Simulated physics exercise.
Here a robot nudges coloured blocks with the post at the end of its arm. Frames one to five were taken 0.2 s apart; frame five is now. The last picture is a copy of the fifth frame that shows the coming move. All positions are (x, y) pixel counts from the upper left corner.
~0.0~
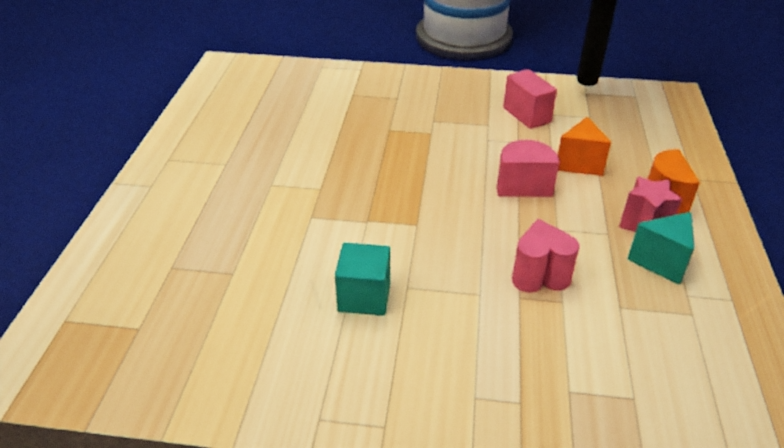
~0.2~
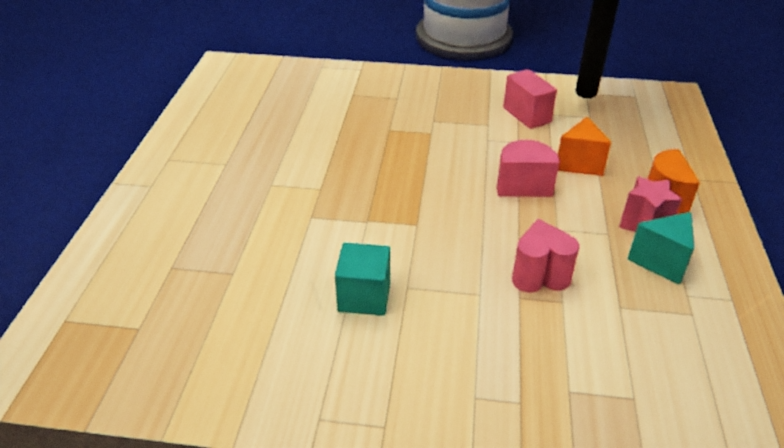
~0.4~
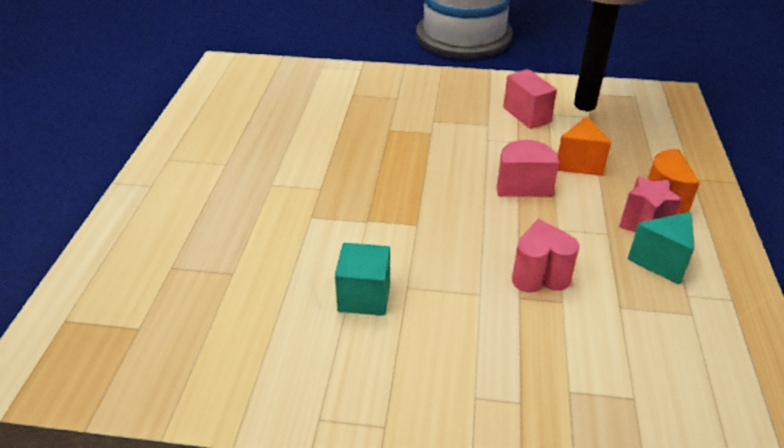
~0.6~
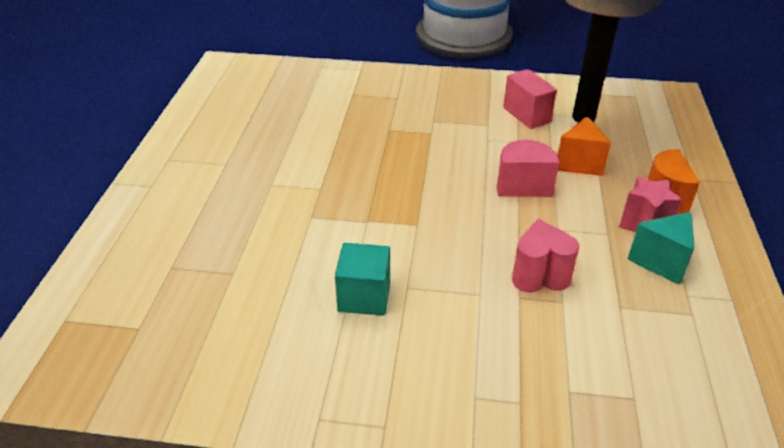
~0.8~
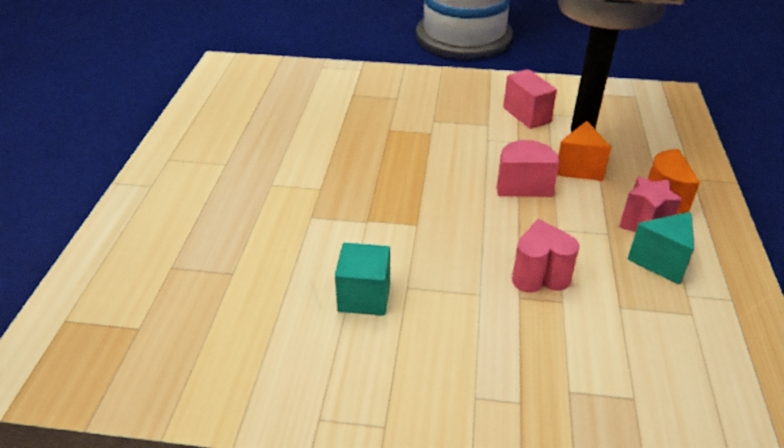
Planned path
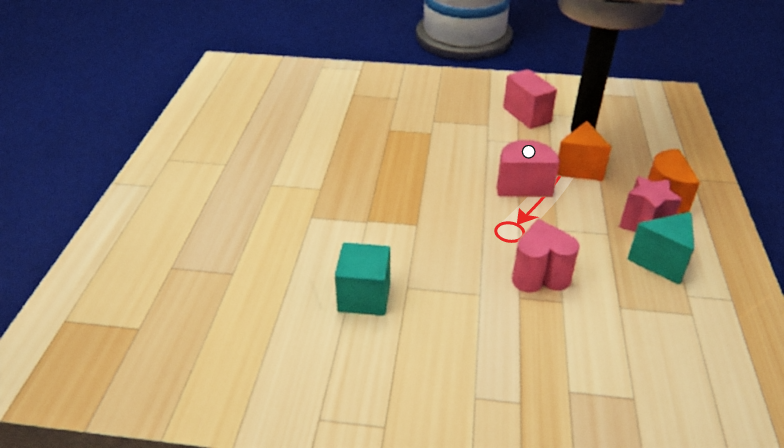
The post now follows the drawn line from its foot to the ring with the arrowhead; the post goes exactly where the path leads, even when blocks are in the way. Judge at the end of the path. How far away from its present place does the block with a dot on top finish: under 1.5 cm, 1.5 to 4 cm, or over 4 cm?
It goes a little way, 1.5 to 4 cm.
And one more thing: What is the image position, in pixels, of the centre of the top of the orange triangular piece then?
My best guess is (589, 171).
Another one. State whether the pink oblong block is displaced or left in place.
It is left in place.
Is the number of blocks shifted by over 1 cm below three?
I expect so.
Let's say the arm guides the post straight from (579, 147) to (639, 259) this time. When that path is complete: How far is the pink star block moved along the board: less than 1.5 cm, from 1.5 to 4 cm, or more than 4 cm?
Net shift: 1.5 to 4 cm.
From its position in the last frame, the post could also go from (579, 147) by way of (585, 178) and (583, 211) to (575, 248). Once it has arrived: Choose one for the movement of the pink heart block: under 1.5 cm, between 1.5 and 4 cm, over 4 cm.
It shifts by less than 1.5 cm.
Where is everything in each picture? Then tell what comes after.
Tip of the post (587, 82), middles of tops, pink D-shaped block (529, 152), pink oblong block (532, 82), pink heart block (547, 240), orange triangular piece (587, 131), in the first picture.
Post (586, 94), nothing pushed, in the second picture.
Post (585, 107), nothing pushed, in the third picture.
Post (583, 120), nothing pushed, in the fourth picture.
Post (582, 133), pink D-shaped block (529, 152), pink oblong block (532, 82), pink heart block (547, 240), orange triangular piece (586, 136), in the fifth picture.
The line goes from (579, 147) over (551, 188) to (510, 232); the dot is on the pink D-shaped block.
The first path, step by step. One third of the way, post (564, 160); orange triangular piece (590, 163), turned 45° anticlockwise.
Two thirds of the way, post (542, 188); pink D-shaped block (506, 160), turned 55° clockwise; orange triangular piece (589, 171), turned 110° anticlockwise.
At the end, post (512, 217); pink D-shaped block (501, 163), turned 75° clockwise; pink oblong block unmoved; pink heart block unmoved; orange triangular piece (589, 171), turned 110° anticlockwise.
